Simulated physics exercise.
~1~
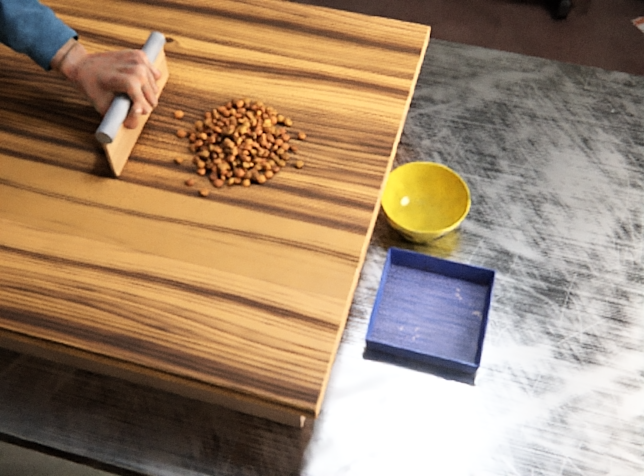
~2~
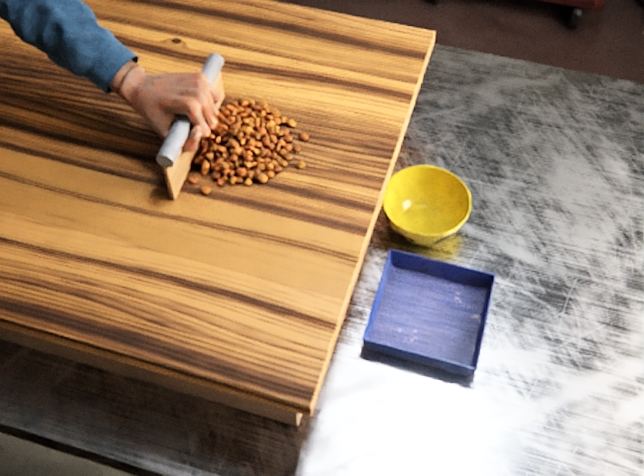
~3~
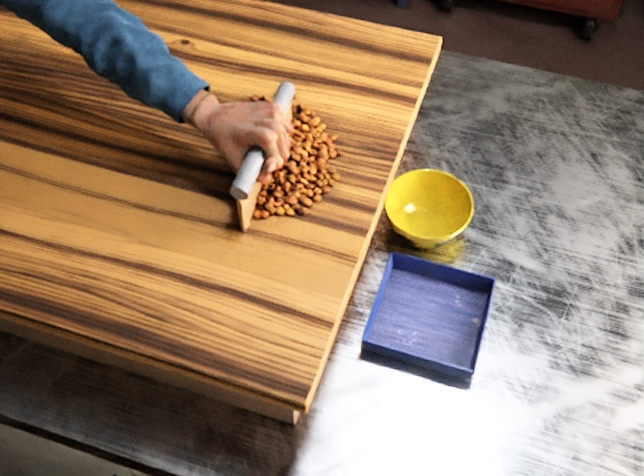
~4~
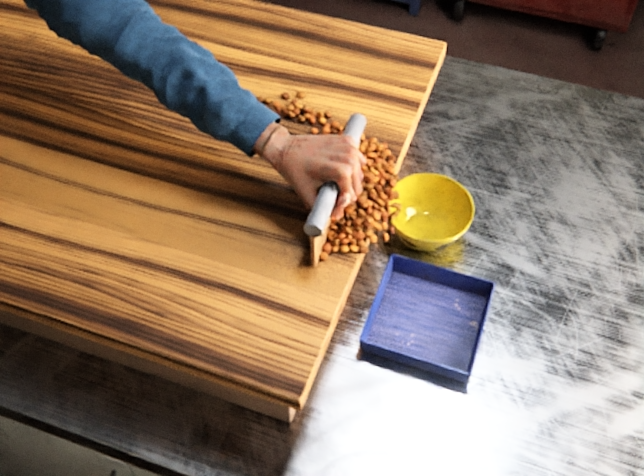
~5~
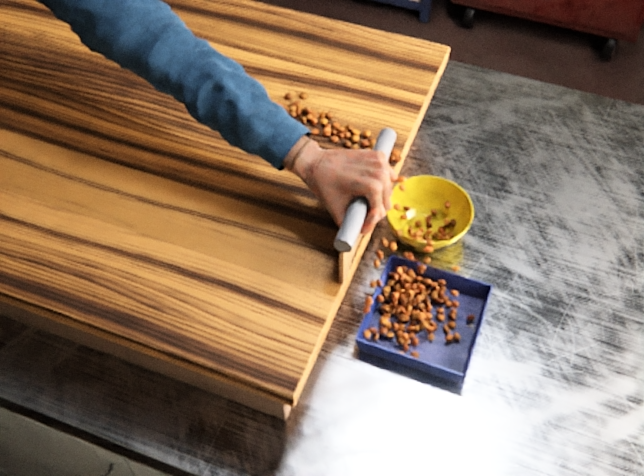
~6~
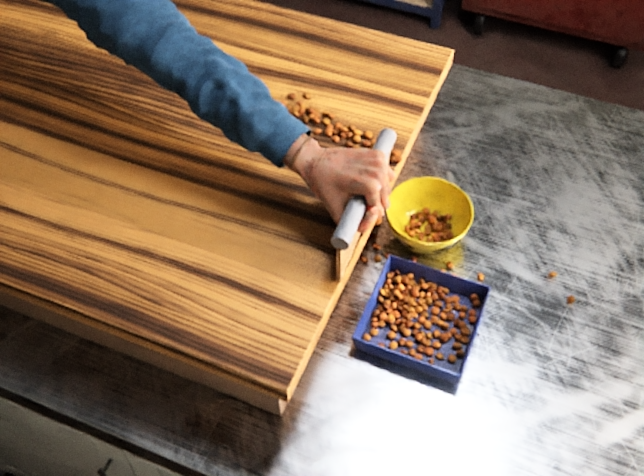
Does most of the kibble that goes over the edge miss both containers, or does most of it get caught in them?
Most of it gets caught, with the largest share in the blue tin and a smaller share in the yellow bowl. Only a few pieces miss both.
